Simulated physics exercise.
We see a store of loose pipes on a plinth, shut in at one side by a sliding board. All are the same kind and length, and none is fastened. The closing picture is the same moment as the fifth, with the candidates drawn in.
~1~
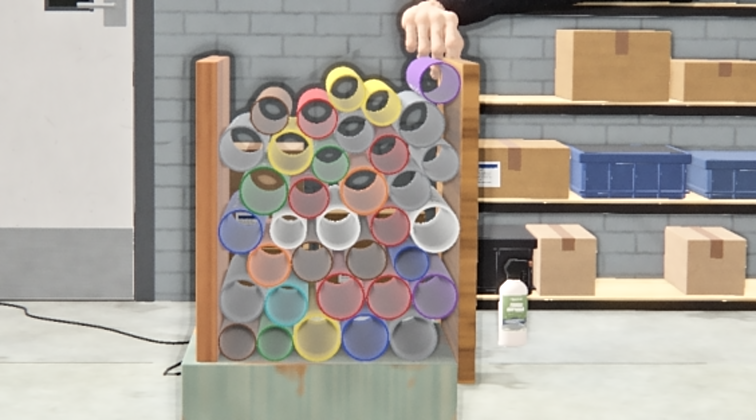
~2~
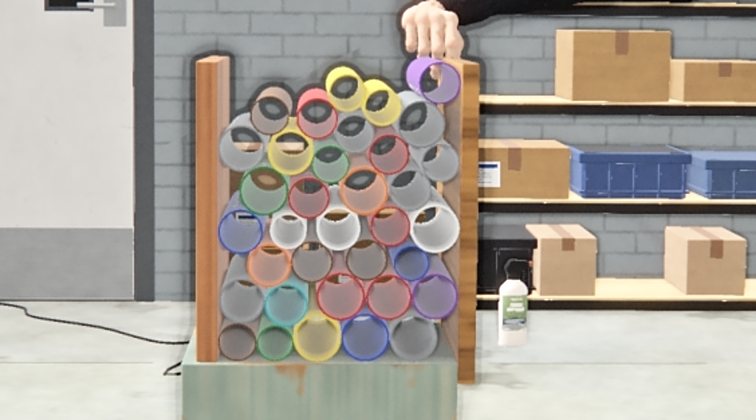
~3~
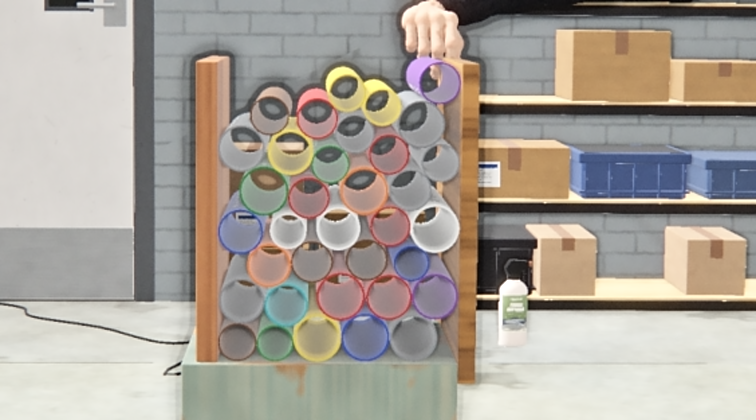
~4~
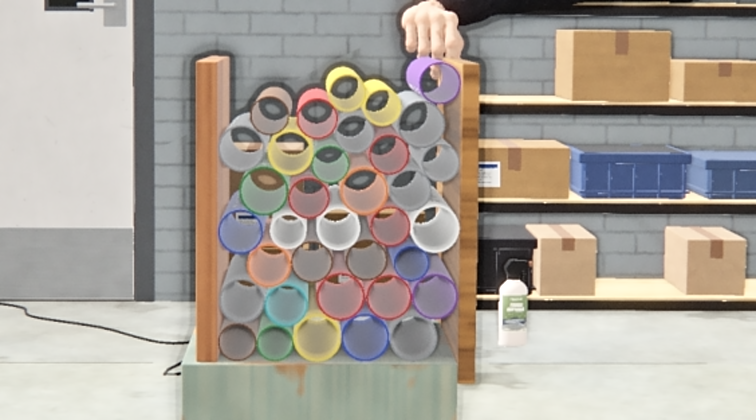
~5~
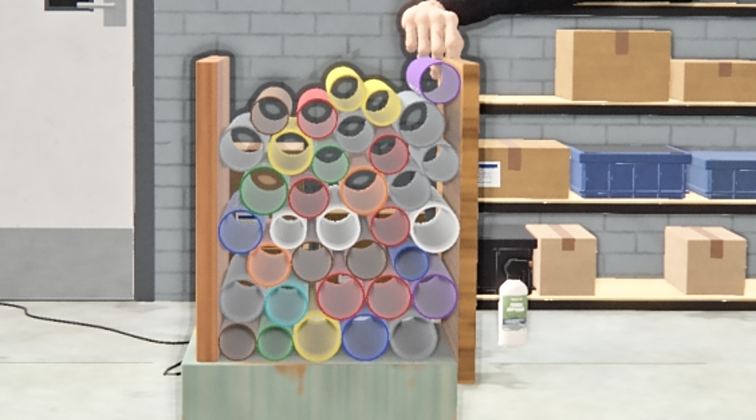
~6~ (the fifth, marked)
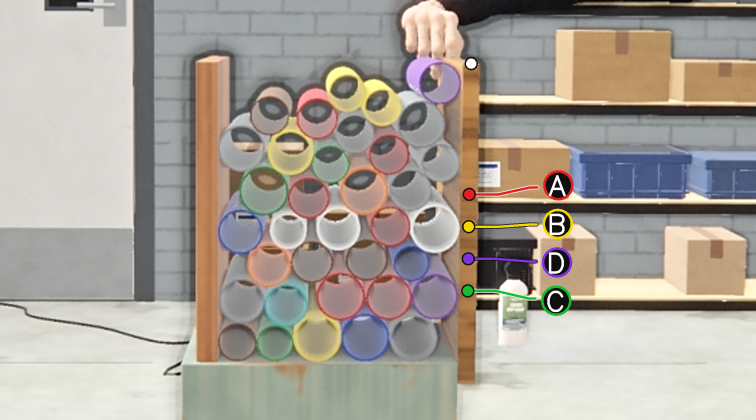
In a storage room with a grey brick wall and shelves of boxes, a stack of loose, multicoloured pipes sits on a greenish plinth between upright wooden boards. A hand reaches in from above, its fingers at the purple pipe on the upper right, and nothing visibly moves throughout.
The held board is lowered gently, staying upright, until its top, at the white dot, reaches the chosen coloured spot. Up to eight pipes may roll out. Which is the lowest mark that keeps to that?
At most to D.
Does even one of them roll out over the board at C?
At C: Yes.
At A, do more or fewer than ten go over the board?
At A, fewer than ten.
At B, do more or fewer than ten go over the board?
It loses fewer than ten.
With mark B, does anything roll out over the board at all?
Yes, at B.
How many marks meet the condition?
Three of them.
On the marked copy, A at (469, 195); B at (469, 227); C at (468, 291); D at (469, 259); the white dot at (471, 64).
Taking D. A third of the way, top of the board (460, 148).
Two thirds of the way, top of the board (459, 240).
When it is over, top of the board (459, 258), about five out over the board.
As for the rest, A about four out over the board; B about five out over the board; C more than eight out over the board.
